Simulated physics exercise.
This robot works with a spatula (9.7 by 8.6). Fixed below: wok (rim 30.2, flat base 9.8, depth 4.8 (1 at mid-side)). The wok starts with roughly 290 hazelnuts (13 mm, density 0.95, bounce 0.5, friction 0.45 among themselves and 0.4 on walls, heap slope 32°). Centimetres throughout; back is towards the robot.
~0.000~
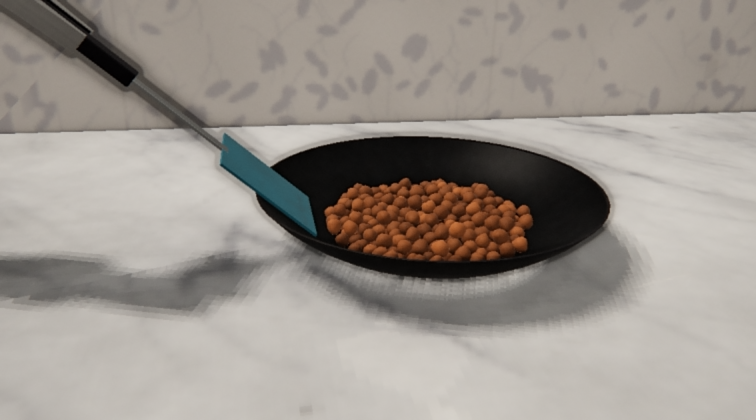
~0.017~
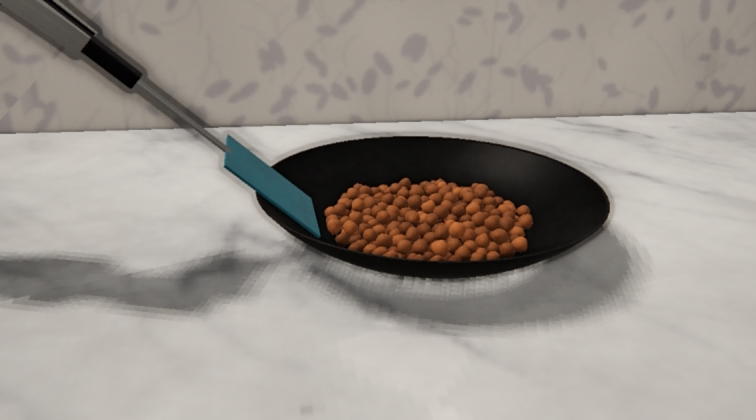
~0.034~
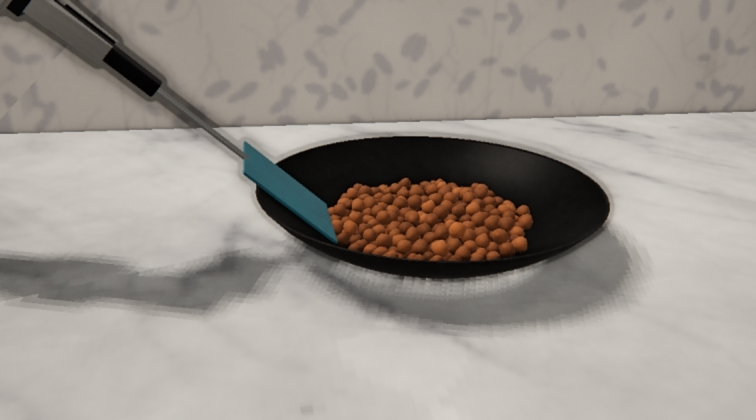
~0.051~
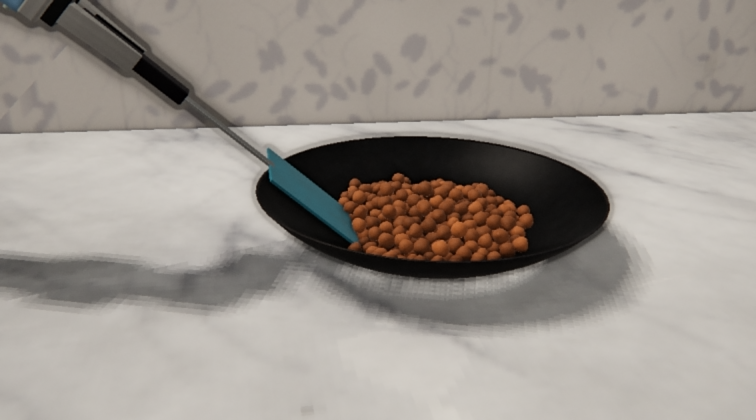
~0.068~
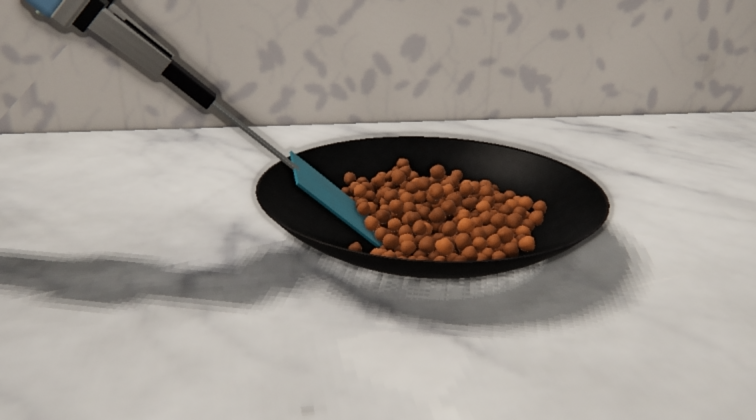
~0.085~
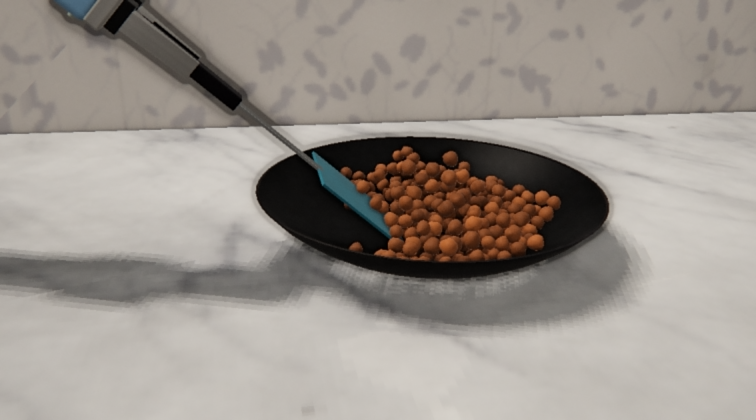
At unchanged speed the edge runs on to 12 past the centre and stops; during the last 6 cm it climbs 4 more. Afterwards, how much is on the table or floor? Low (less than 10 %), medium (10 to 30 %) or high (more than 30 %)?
On the table or floor the share is high, more than 30 %.
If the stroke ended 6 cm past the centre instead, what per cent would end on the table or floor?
Then about 15 per cent.
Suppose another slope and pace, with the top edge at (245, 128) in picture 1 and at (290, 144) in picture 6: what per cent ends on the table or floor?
Some 25 per cent.
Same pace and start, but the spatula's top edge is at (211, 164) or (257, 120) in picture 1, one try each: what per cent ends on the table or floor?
Some 40 and 40 per cent.
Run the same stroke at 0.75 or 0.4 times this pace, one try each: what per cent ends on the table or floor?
About 30 and 25 per cent.
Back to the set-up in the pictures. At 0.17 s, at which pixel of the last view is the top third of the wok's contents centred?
At about (499, 180).
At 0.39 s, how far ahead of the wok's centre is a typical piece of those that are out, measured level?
Some 32 cm.
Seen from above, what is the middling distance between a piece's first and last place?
Some 7 cm.
By 0.13 s, sloping 42°, highest piece 9 above the table; 286 in the wok.
By 0.17 s, sloping 42°, highest piece 10 above the table; 285 in the wok, 1 on the blade or in flight.
By 0.39 s, sloping 42°, highest piece 20 above the table; 172 in the wok, 44 on the table or floor, 70 on the blade or in flight.
By 1.44 s, sloping 42°, highest piece 3 above the table; 172 in the wok, 114 on the table or floor.
Final count, 172 in the wok, 114 on the table or floor. That is 40 % on the table or floor.
